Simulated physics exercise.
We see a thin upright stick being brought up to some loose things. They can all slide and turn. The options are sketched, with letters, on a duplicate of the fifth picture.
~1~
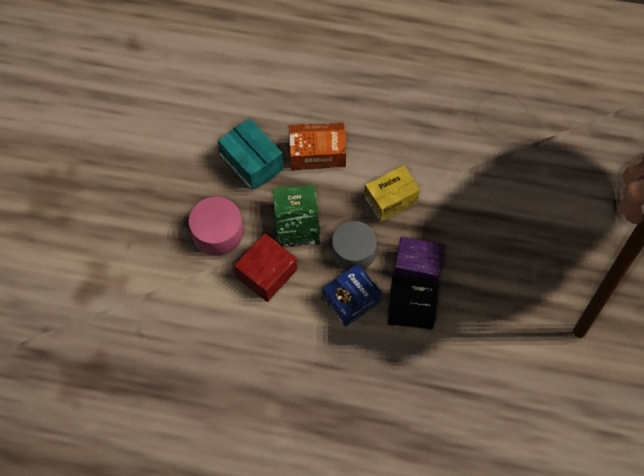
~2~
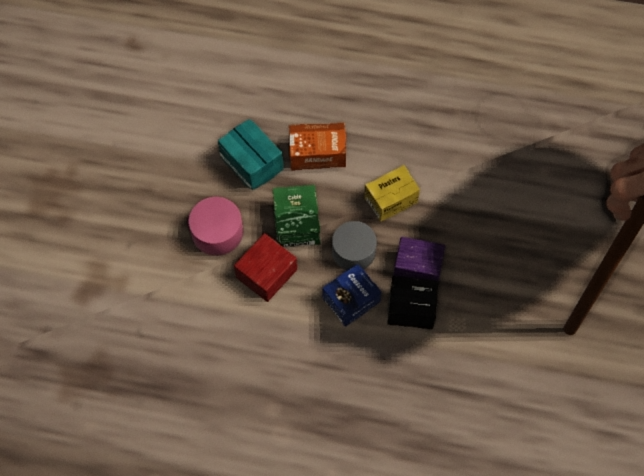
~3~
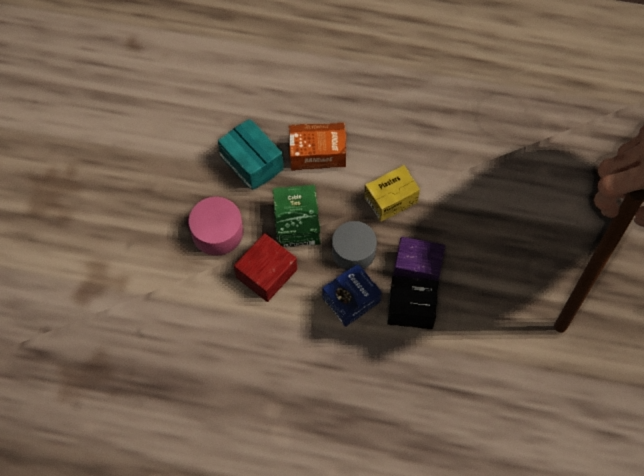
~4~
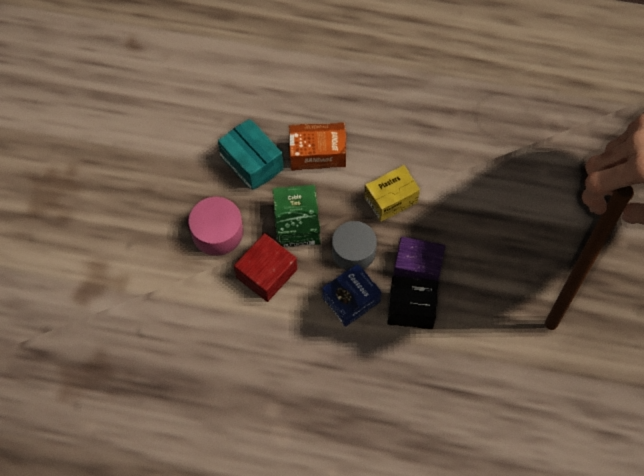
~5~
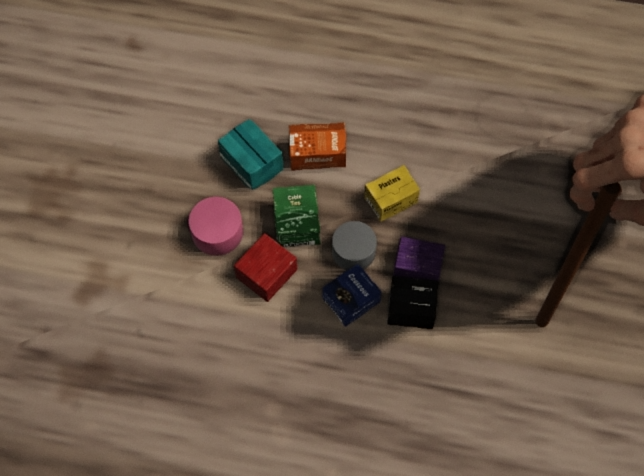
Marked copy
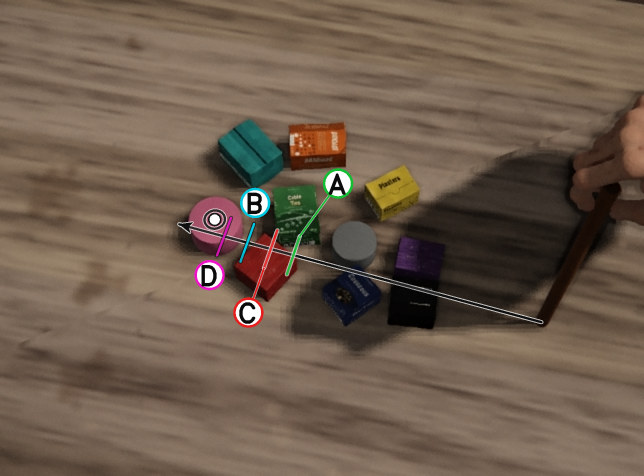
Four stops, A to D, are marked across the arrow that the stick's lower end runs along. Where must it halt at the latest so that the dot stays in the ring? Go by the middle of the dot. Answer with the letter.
It can go as far as B.
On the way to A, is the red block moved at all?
By then, no.
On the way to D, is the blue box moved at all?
Yes.
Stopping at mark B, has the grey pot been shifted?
Yes.
On the marked copy, A at (293, 255); B at (247, 243); C at (271, 249); D at (225, 236); the arrow from (541, 322) to (179, 224); the white dot at (215, 219).
Taking B. A third of the way, foot of the stick (433, 294); black box (407, 305).
Two thirds of the way, foot of the stick (328, 265); black box (387, 306); blue box (335, 302).
When it is over, foot of the stick (247, 244); black box (387, 306); blue box (335, 302); the dot is still in its ring.
As for the rest, A keeps the dot in but is short; C keeps the dot in but is short; D shifts the dotted thing to (194, 219).
